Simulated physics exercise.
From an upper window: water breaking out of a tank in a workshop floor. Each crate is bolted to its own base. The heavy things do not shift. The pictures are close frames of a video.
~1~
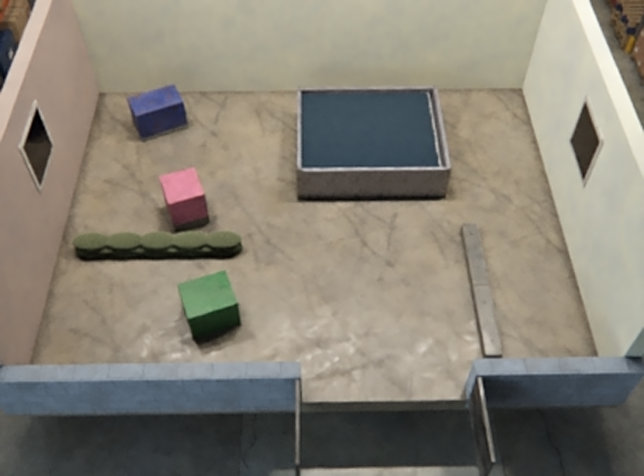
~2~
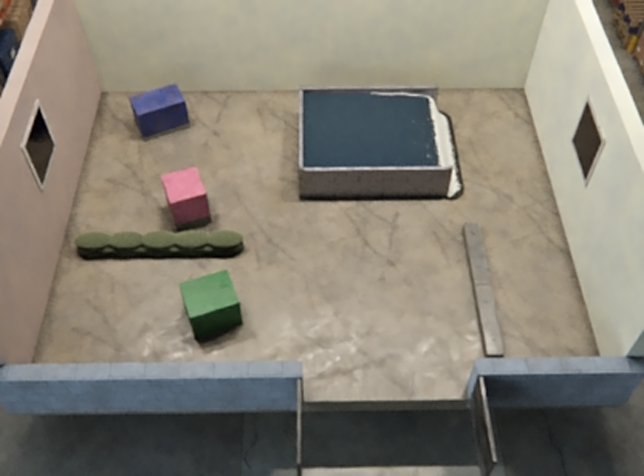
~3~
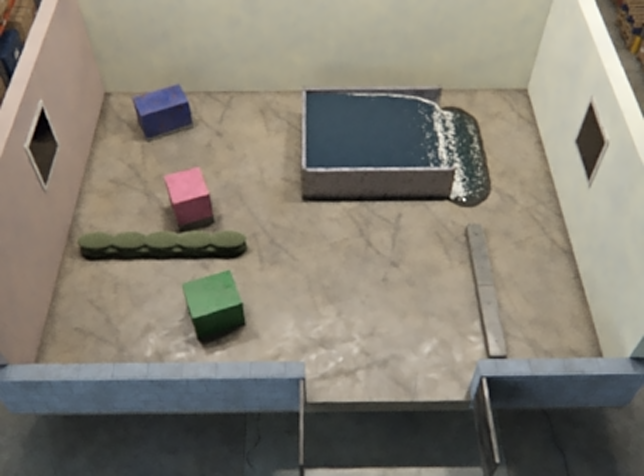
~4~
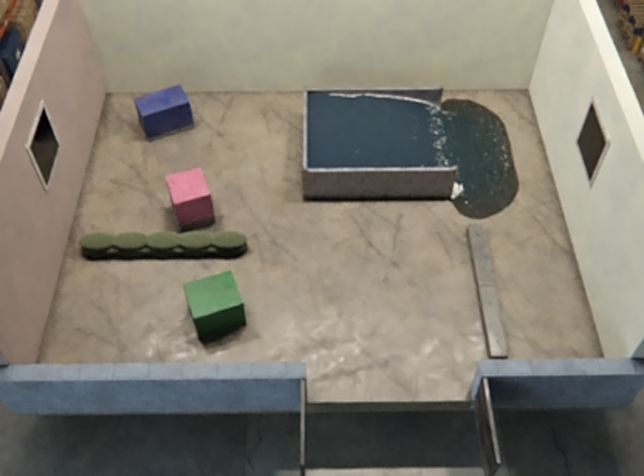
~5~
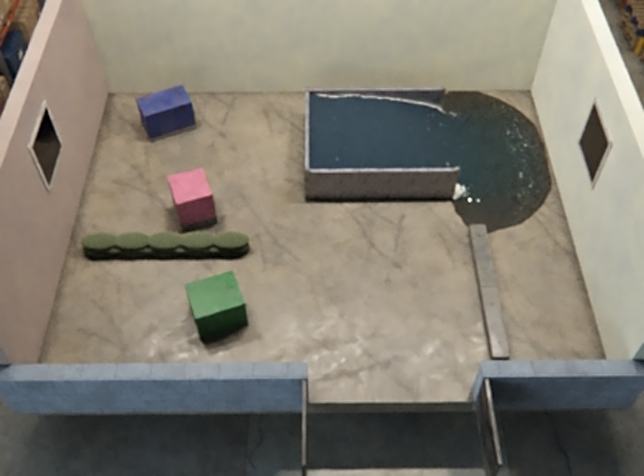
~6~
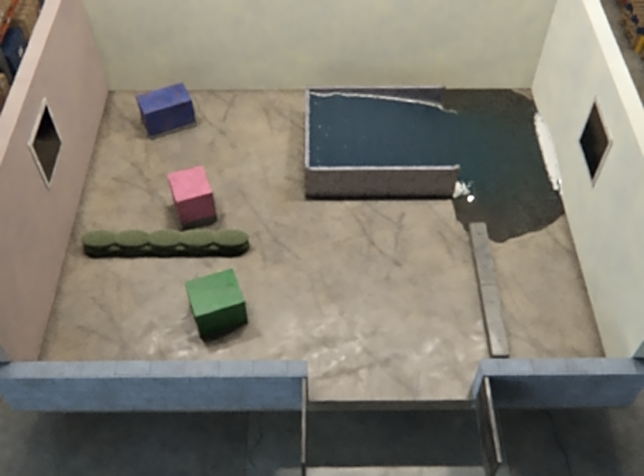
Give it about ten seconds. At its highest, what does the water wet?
In the end: The blue crate gets wet; the green crate gets wet; the pink crate stays dry.
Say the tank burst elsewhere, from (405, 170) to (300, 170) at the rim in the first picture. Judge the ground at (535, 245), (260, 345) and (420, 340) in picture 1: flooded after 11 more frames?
As listed: No water, wet, flooded.
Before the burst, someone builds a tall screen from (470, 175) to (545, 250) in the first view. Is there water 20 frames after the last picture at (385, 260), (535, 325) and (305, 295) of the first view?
As listed: Flooded, covered, not flooded.
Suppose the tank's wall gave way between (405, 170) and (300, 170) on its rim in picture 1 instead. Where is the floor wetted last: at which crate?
It is the crate marked blue.
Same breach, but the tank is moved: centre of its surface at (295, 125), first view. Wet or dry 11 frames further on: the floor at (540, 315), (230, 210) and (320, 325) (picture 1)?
As listed: Dry, free of water, free of water.
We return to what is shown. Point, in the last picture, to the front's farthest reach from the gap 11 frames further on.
Close to (608, 383).
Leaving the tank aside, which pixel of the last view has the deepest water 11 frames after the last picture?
I would point to (537, 126).
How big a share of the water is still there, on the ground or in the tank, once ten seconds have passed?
Close to 96 %.
A moment on, water covers 15 % of the floor; the blue crate not reached, the green crate not reached, the pink crate not reached.
Next, water covers 20 % of the floor; the blue crate not reached, the green crate not reached, the pink crate not reached.
Then, water covers 30 % of the floor; the blue crate not reached, the green crate not reached, the pink crate not reached.
Later, water covers 65 % of the floor; the blue crate water round its plinth, the green crate water round its plinth, the pink crate water round its plinth.
In the end, water covers 90 % of the floor; the blue crate was topped, the green crate was topped, the pink crate stayed above the water.
